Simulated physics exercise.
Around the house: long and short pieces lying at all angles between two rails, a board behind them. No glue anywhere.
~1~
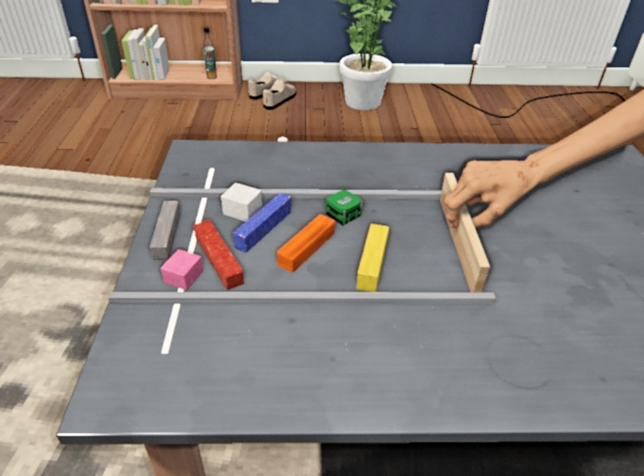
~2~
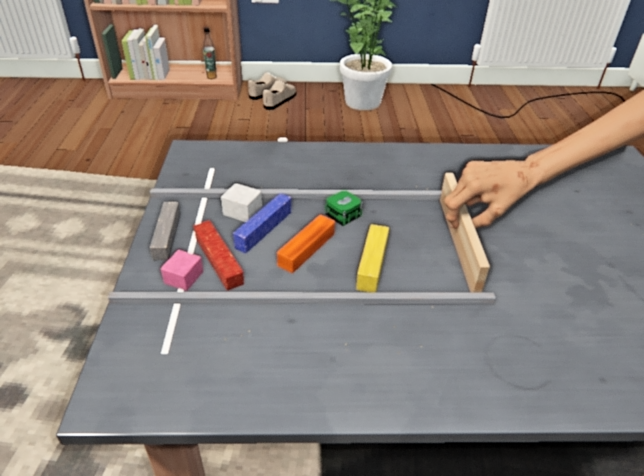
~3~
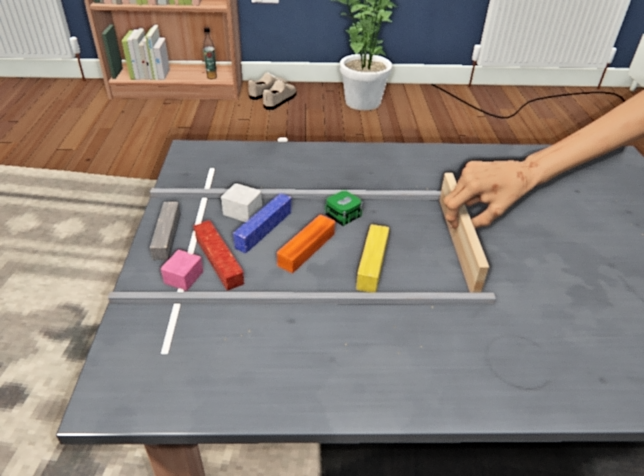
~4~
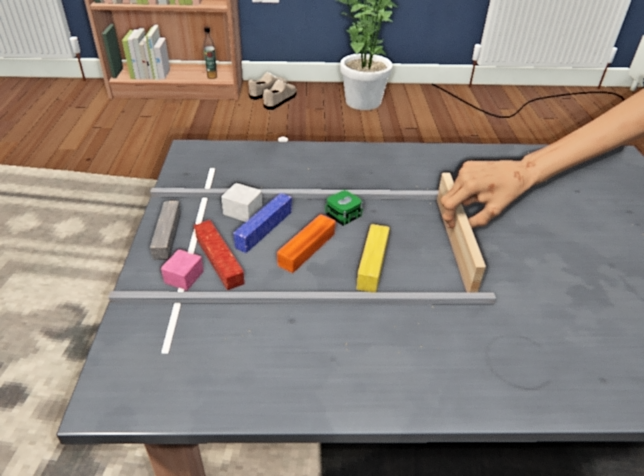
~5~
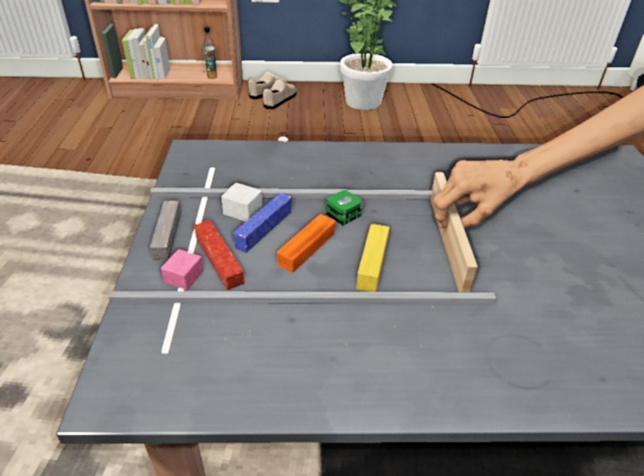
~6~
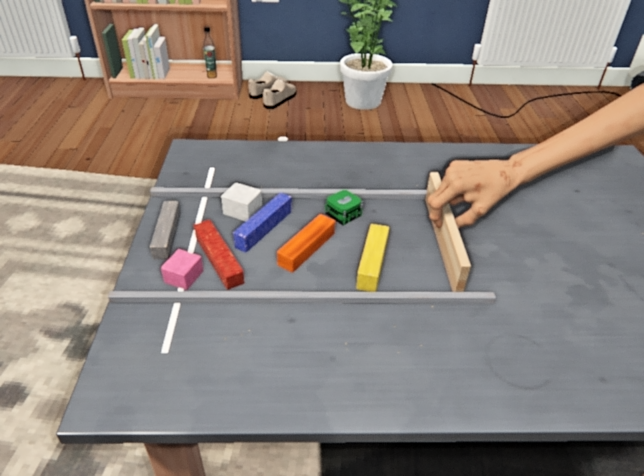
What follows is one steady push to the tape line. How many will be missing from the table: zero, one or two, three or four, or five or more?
Outcome: The number that fall off is one or two.
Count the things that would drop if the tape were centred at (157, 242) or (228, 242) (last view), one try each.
In that order 6 and 0.
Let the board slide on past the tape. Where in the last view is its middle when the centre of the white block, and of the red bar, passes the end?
Its middle is around (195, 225) and around (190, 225).
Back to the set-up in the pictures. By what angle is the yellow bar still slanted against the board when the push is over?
Roughly 0° out of line.
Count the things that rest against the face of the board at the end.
In contact: 2.
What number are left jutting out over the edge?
2 of them.
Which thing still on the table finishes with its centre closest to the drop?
The white block ends nearest.
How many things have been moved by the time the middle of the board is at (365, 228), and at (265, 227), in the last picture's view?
The counts are 2 and 7.
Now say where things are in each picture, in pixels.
The first picture shows grey bar (166, 229); pink block (183, 270); red bar (218, 253); board (462, 229); tape (193, 242).
The second picture shows pink block (183, 270); board (462, 229).
The third picture shows red bar (218, 254); yellow bar (373, 258).
The fourth picture shows grey bar (167, 229); green case (344, 208).
The fifth picture shows pink block (183, 270); white block (242, 202).
The sixth picture shows grey bar (166, 229); pink block (183, 269); red bar (218, 253); board (445, 229); tape (193, 242).
Early on, none off yet; grey bar at rest near (166, 229); pink block at rest near (183, 269); red bar at rest near (218, 253).
A while later, none off yet; grey bar travelled a little near (145, 229); pink block travelled about its own width near (146, 278); red bar travelled a little near (170, 257).
Finally, the number that fall off is one or two; lost, pink block and grey bar.
